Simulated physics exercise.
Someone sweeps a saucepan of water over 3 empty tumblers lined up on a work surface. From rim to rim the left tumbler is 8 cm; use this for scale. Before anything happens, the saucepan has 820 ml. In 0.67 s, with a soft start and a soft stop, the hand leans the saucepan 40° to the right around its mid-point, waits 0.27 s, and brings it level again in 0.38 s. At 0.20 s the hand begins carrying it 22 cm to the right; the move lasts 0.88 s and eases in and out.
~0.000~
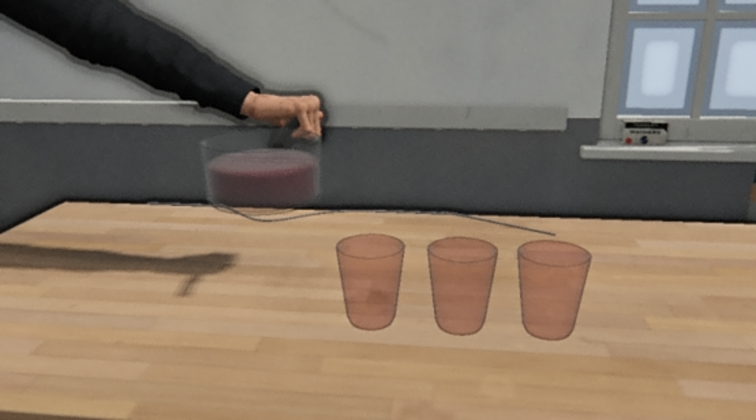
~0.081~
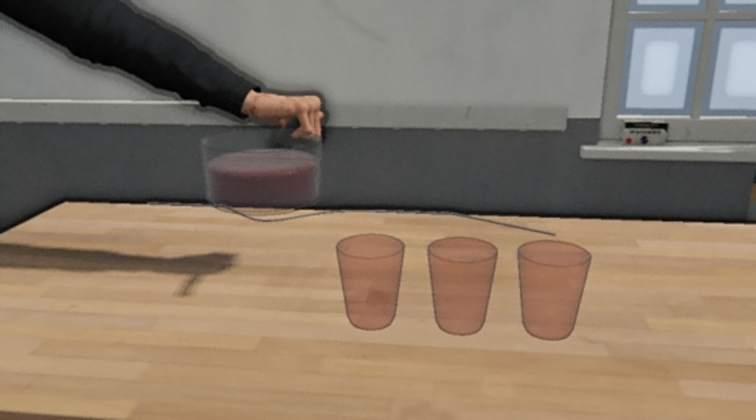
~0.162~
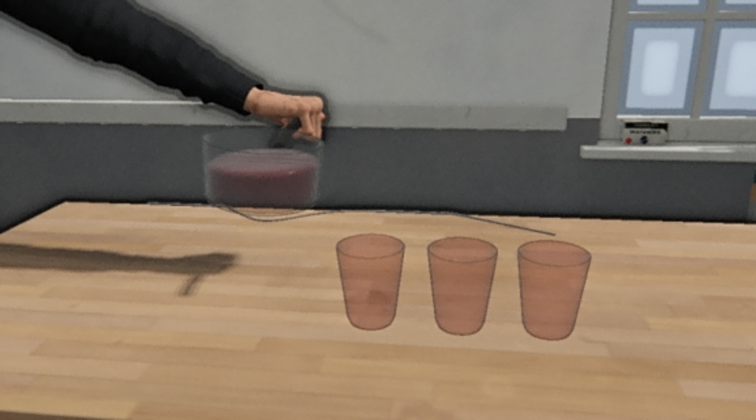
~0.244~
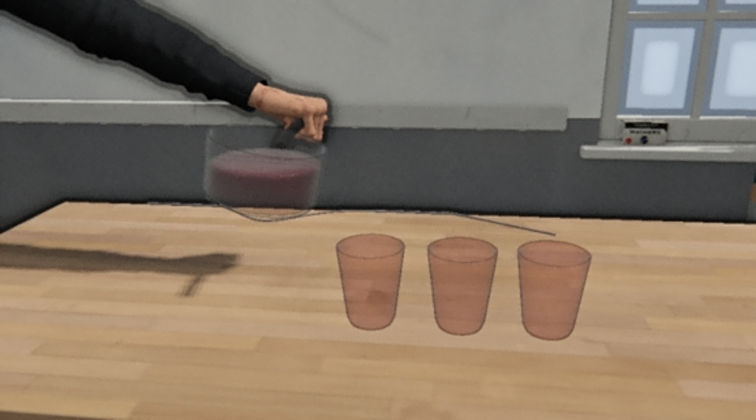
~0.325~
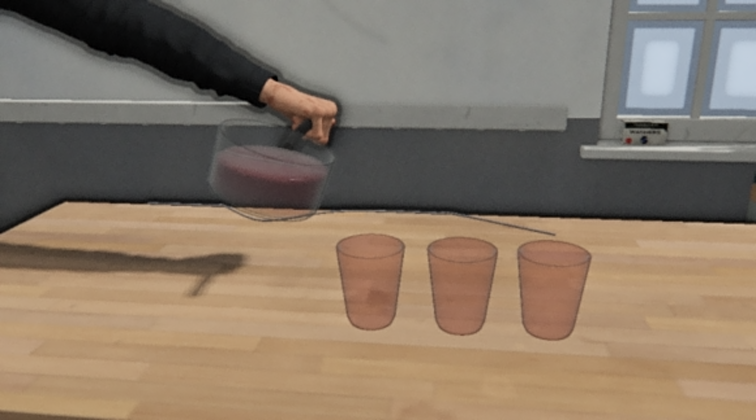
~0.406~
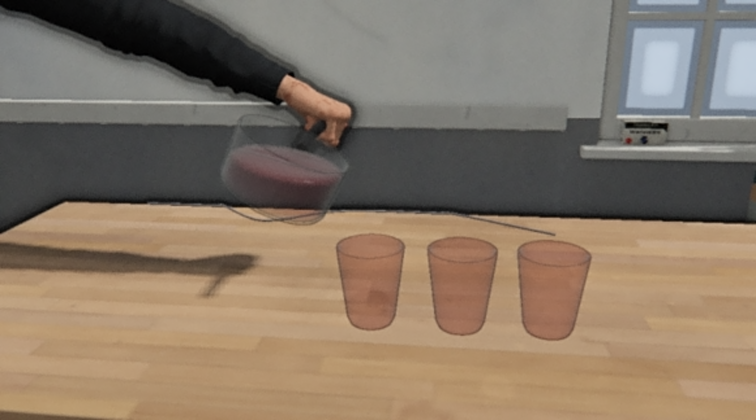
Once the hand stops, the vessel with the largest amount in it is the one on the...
Right end of the line.
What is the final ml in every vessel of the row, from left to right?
Left 0 ml, middle 50 ml, right 170 ml.
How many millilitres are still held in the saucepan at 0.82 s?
620 ml.
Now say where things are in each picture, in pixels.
It leans 0°; its right rim is at (319, 142); the water meets the walls at (211, 159) and (318, 161); the left tumbler's rim runs from (338, 246) to (404, 249); the middle tumbler's rim runs from (428, 250) to (497, 252); the right tumbler's rim runs from (519, 253) to (590, 256), in the first frame.
It leans 1°; its right rim is at (319, 144); the water meets the walls at (211, 159) and (319, 162), in the second frame.
It leans 6°; its right rim is at (321, 148); the water meets the walls at (212, 158) and (319, 162), in the third frame.
It leans 12°; its right rim is at (325, 155); the water meets the walls at (213, 156) and (321, 164), in the fourth frame.
It leans 19°; its right rim is at (334, 163); the water meets the walls at (220, 151) and (328, 171), in the fifth frame.
It leans 27°; its right rim is at (348, 171); the water meets the walls at (232, 149) and (343, 174), in the sixth frame.
By 0.65 s the tilt is 40° and from the left they hold 0 ml, 0 ml, 0 ml, the saucepan 735 ml, and 0 ml is on the work surface.
By 0.82 s the tilt is 40° and from the left they hold 0 ml, 50 ml, 0 ml, the saucepan 620 ml, and 5 ml is on the work surface.
By 1.01 s the tilt is 37° and from the left they hold 0 ml, 45 ml, 75 ml, the saucepan 520 ml, and 85 ml is on the work surface.
By 1.21 s the tilt is 8° and from the left they hold 0 ml, 45 ml, 160 ml, the saucepan 500 ml, and 95 ml is on the work surface.
At rest from the left they hold 0 ml, 45 ml, 170 ml, the saucepan 500 ml, and 105 ml is on the work surface.
